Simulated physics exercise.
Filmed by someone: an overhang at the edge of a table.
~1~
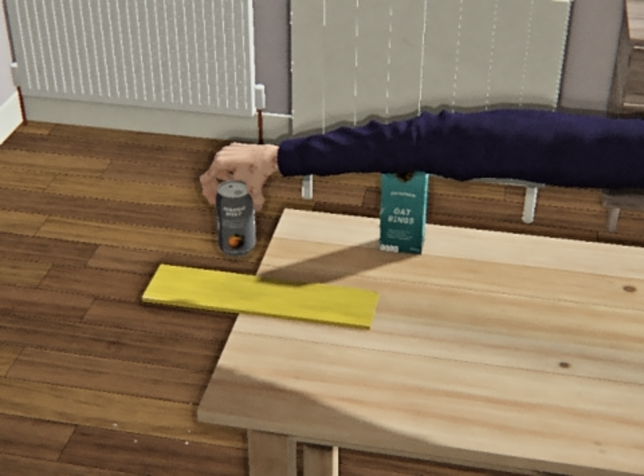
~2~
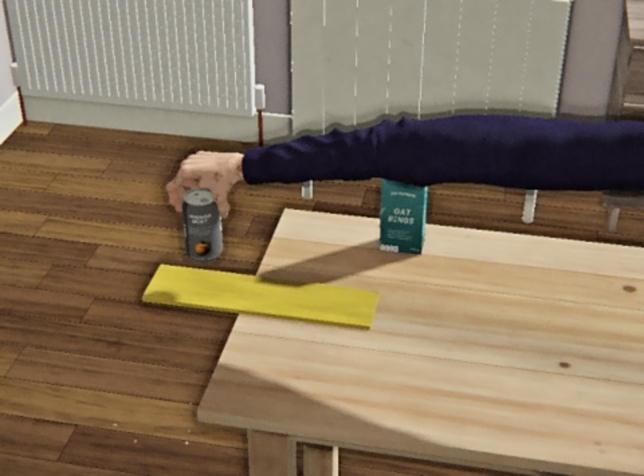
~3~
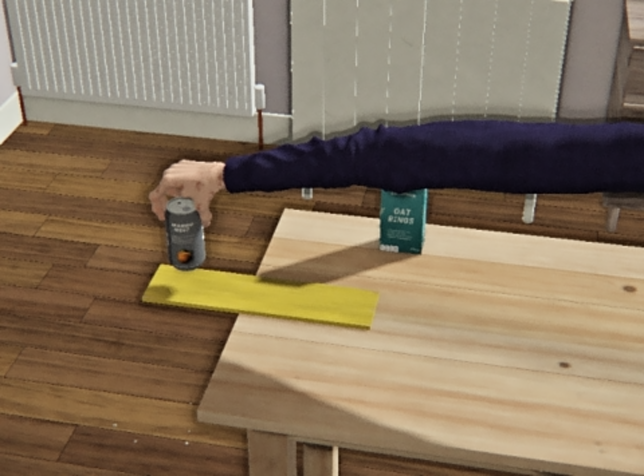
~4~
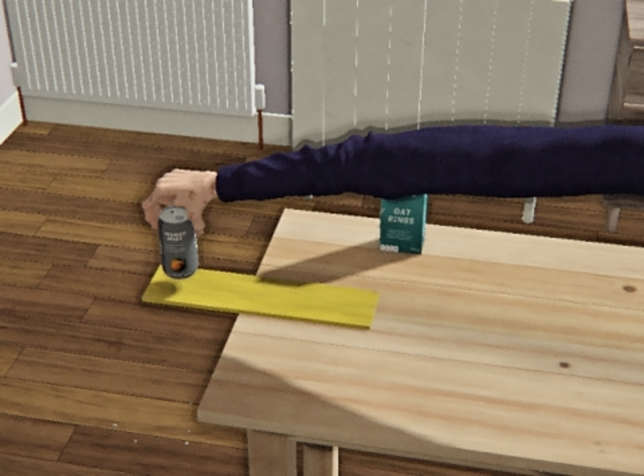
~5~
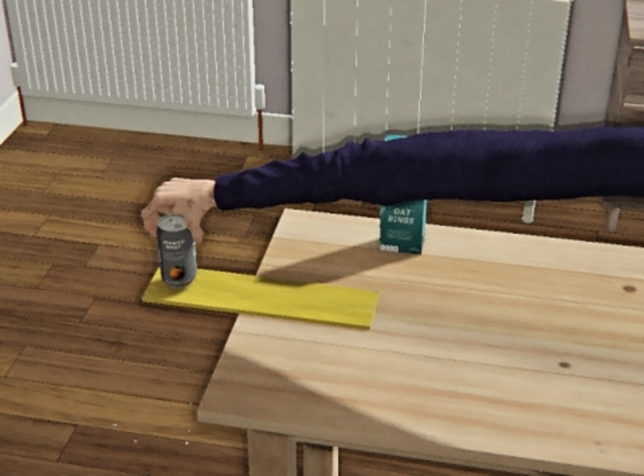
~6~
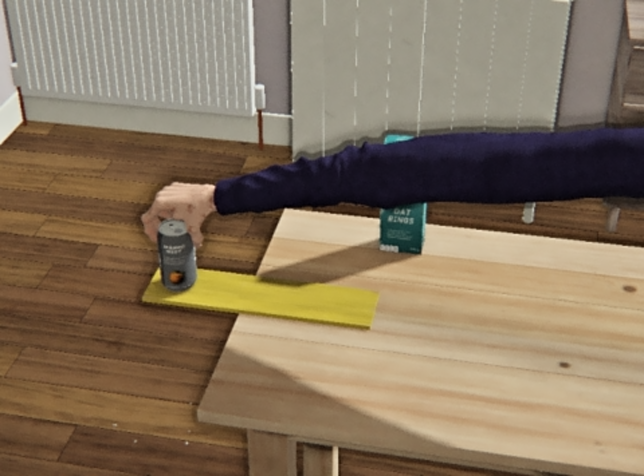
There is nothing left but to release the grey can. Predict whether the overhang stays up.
Let go and it won't stay up.
Then, 0.40 s on from there, grey can now down on the floor or falling; yellow plank on its side.
Then, 0.50 s on from there, yellow plank now down on the floor or falling.
Then, 0.70 s on from there, things are still on the move.
In the end, down on the floor or falling, yellow plank and grey can; turquoise carton unmoved. The plank goes over.
